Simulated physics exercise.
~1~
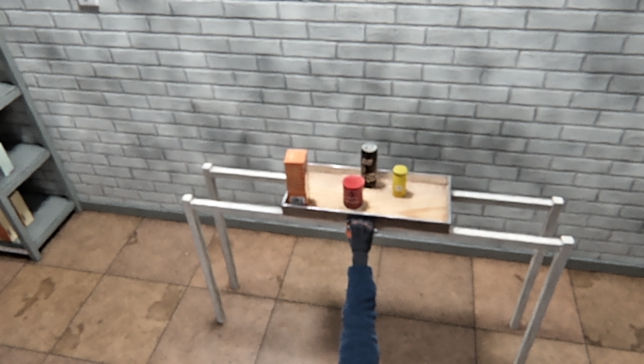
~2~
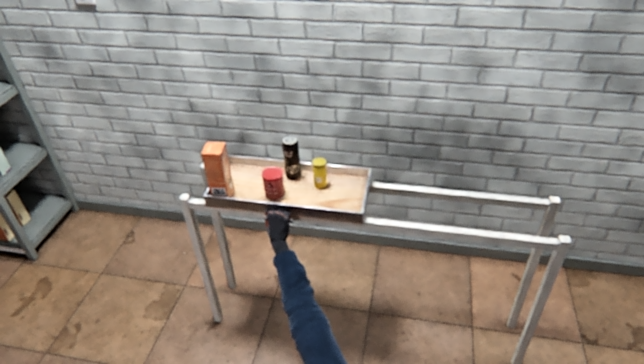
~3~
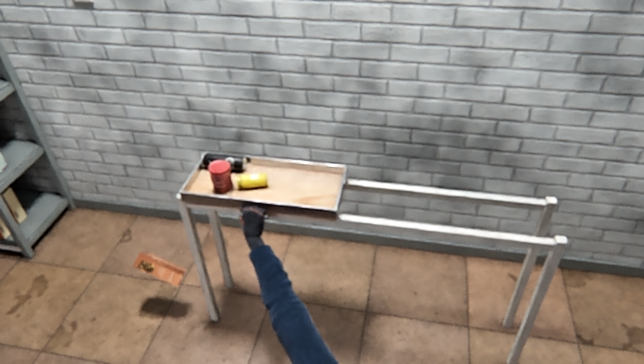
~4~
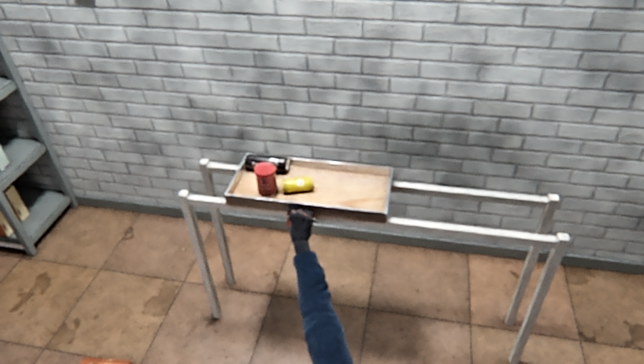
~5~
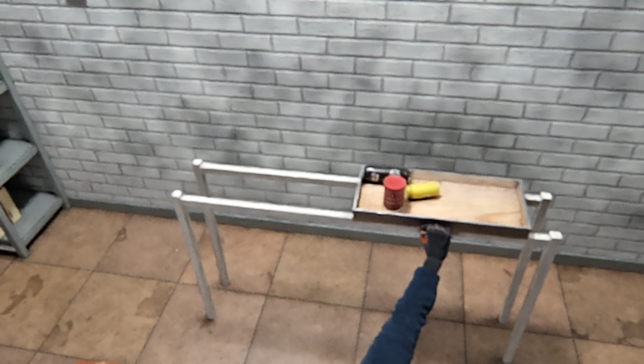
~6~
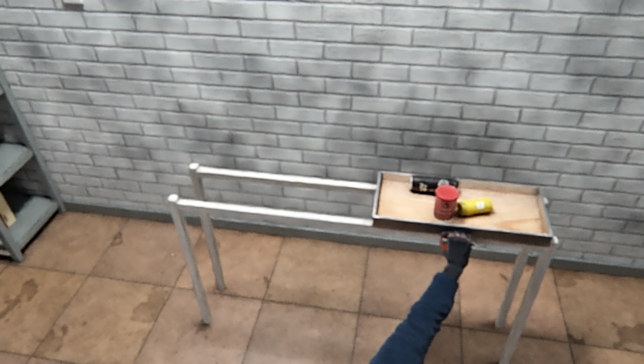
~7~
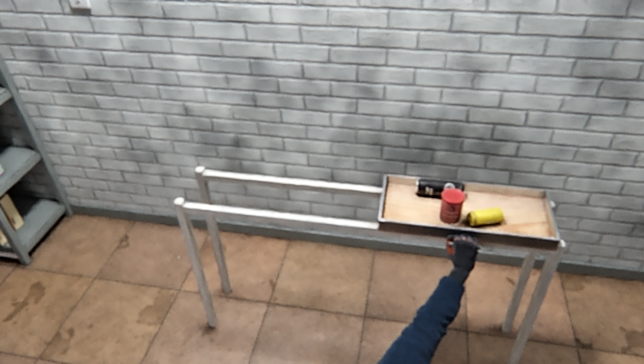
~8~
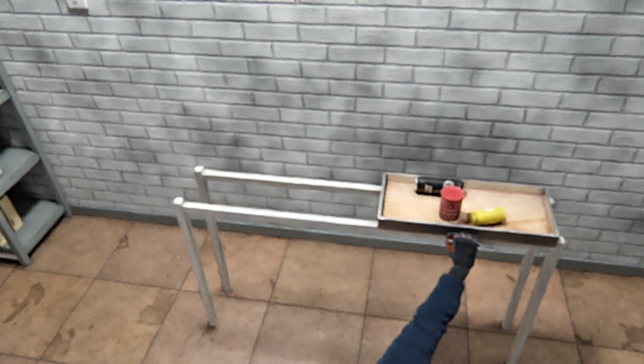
The footage shows a gloved hand sliding a tray left along a metal frame, where an orange carton falls to the floor and a black can and yellow shaker topple; pushed right to the far end, the tray still holds both, lying over, beside an upright red tin.
